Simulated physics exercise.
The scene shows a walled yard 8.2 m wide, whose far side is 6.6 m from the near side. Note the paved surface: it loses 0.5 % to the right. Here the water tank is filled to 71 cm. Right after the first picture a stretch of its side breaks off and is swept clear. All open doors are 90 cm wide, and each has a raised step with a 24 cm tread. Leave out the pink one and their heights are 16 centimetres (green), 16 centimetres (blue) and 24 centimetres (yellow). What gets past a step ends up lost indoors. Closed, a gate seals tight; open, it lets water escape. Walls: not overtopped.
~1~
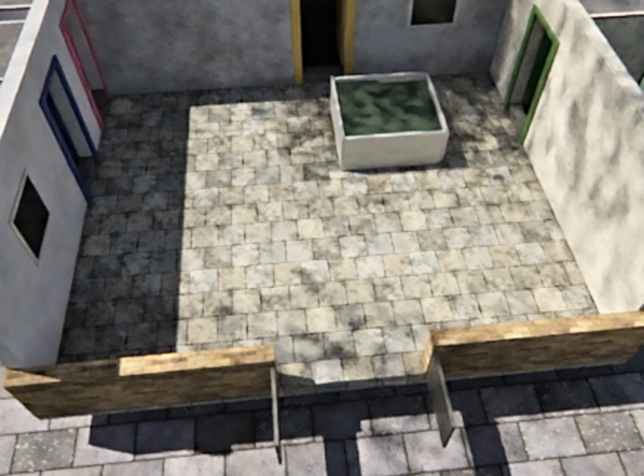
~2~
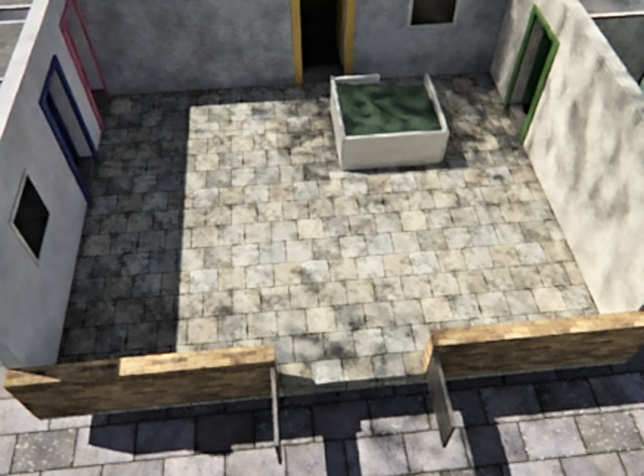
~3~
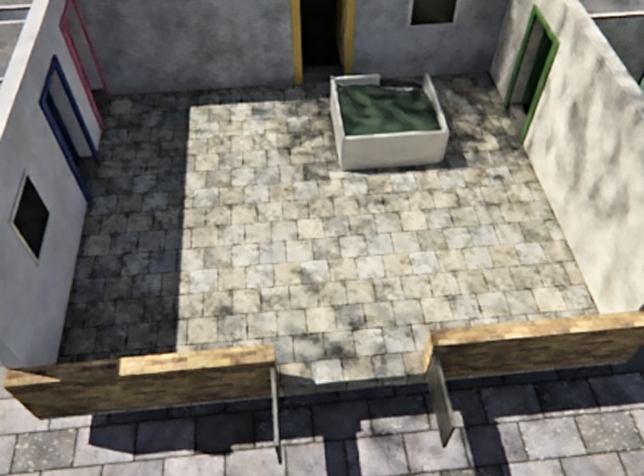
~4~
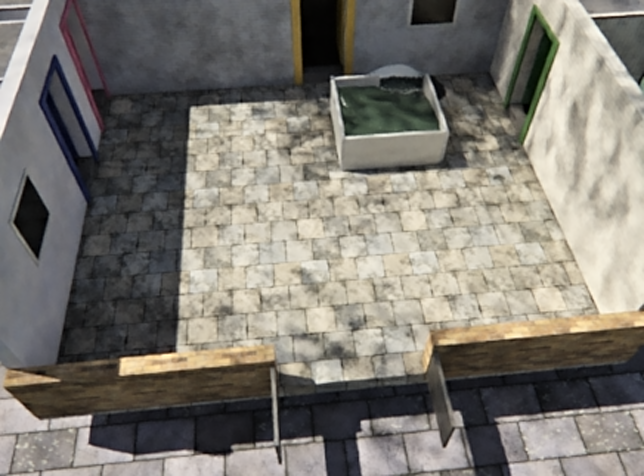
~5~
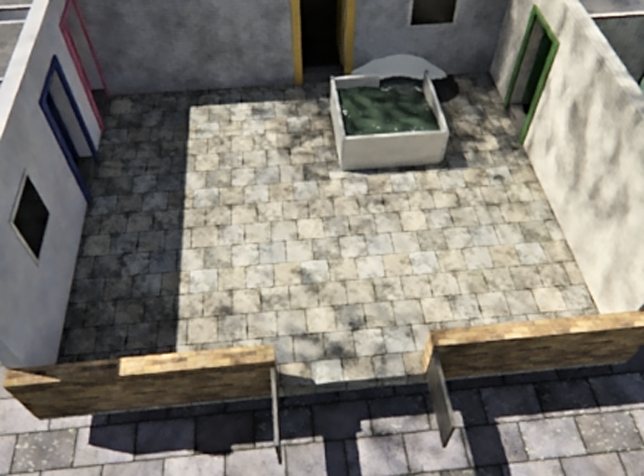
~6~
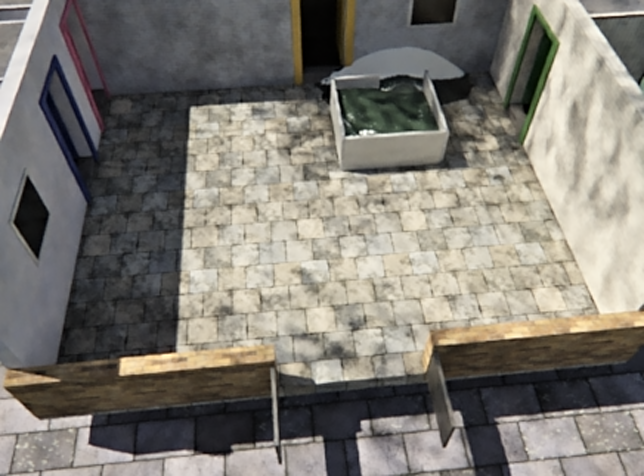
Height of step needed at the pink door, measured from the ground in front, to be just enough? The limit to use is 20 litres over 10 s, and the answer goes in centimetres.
Approximately 9 cm.
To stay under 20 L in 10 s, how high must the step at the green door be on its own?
At green, about 9.0 cm.
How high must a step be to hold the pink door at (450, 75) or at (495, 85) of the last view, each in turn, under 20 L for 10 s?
First place around 19 cm, second around 35 cm.
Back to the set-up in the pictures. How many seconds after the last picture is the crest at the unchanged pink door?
I'd say near 2.8 seconds.
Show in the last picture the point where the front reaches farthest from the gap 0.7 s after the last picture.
Somewhere near the pixel (238, 90).
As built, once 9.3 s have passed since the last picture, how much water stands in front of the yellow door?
A ruler would read roughly 2.5 cm.
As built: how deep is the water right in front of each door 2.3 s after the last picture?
Centimetres: Green = 14, pink = 7, blue = 0, yellow = 8.
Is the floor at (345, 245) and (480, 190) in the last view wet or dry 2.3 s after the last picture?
In turn: Dry, flooded.
Then, 0.7 s after the last picture water covers 10 % of the floor, deepest (56 cm) near (487, 75); it has not reached the pink door.
Then, 2.3 s after the last picture water covers 40 % of the floor, deepest (30 cm) near (389, 81); 7 cm at the pink door, 0 litres in over its 25 cm step.
Then, 9.3 s after the last picture water covers 90 % of the floor, deepest (10 cm) near (487, 75); 4 cm at the pink door, 0 litres in over its 25 cm step.
At the pink door as built, the water peaked near 17 cm, 2.7 s after the last picture.
Run again over the same 10 s with other heights there, 33 litres in over 7.5 cm, 13 litres over 10 cm. The limit of 20 litres is kept from about 9 cm up.
